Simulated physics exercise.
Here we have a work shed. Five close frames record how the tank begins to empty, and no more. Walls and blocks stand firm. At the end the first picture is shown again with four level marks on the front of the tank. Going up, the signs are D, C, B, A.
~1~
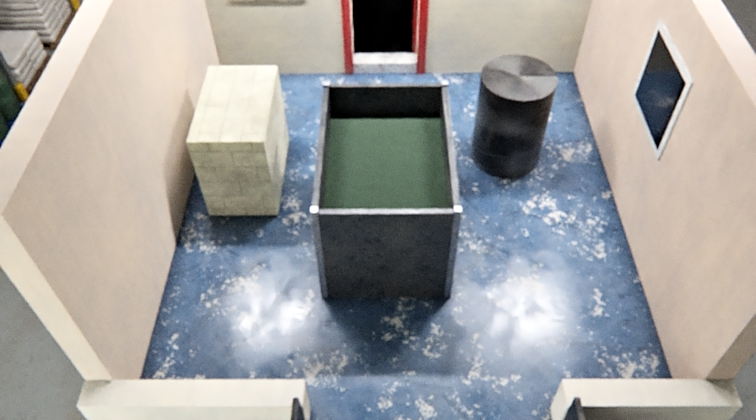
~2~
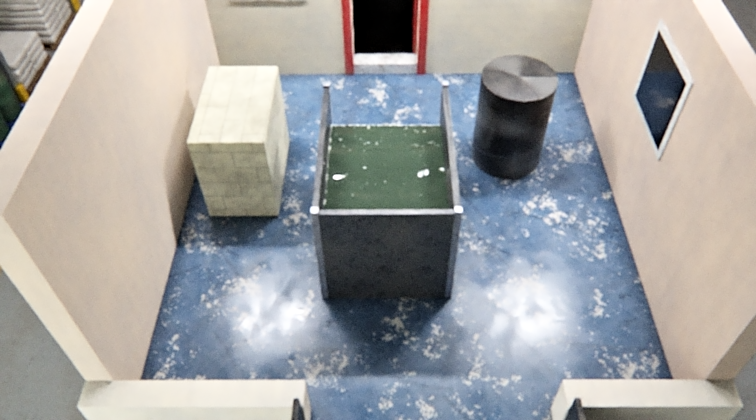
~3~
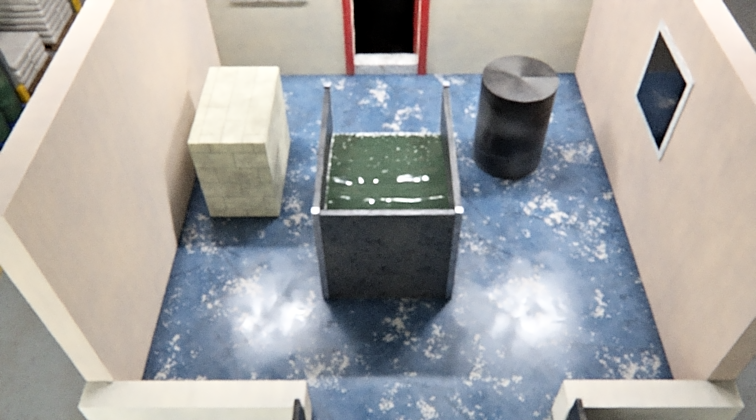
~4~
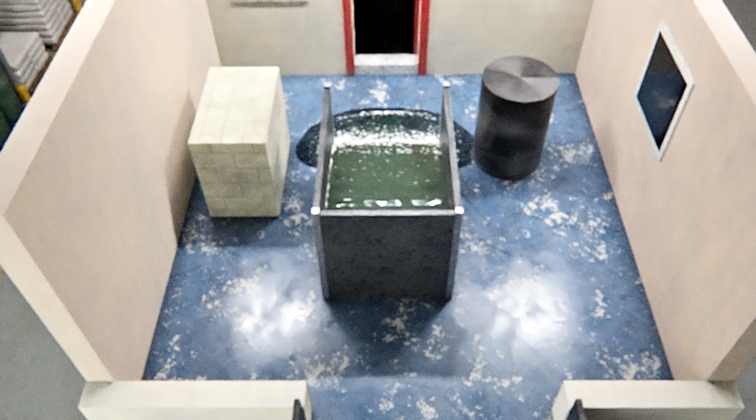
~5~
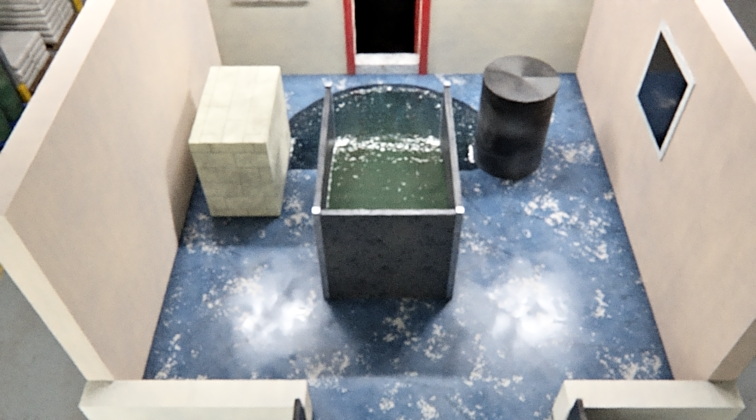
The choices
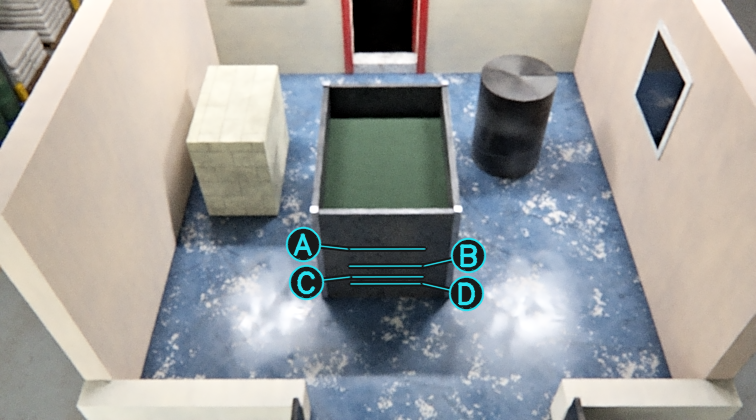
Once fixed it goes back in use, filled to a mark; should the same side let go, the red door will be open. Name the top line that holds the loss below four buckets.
The answer is line C.
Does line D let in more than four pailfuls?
No.
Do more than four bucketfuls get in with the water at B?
Yes.
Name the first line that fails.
That is line B.
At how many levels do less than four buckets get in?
Two of the four.
On the marked copy, A at (386, 249); B at (386, 266); C at (386, 276); D at (386, 283); from the bottom up D, C, B, A.
Choosing A, dozens of bucketfuls pour in.
Choosing B, about 8 bucketfuls get in.
Choosing C, a splash gets over, under a bucket.
Choosing D, nothing gets over.
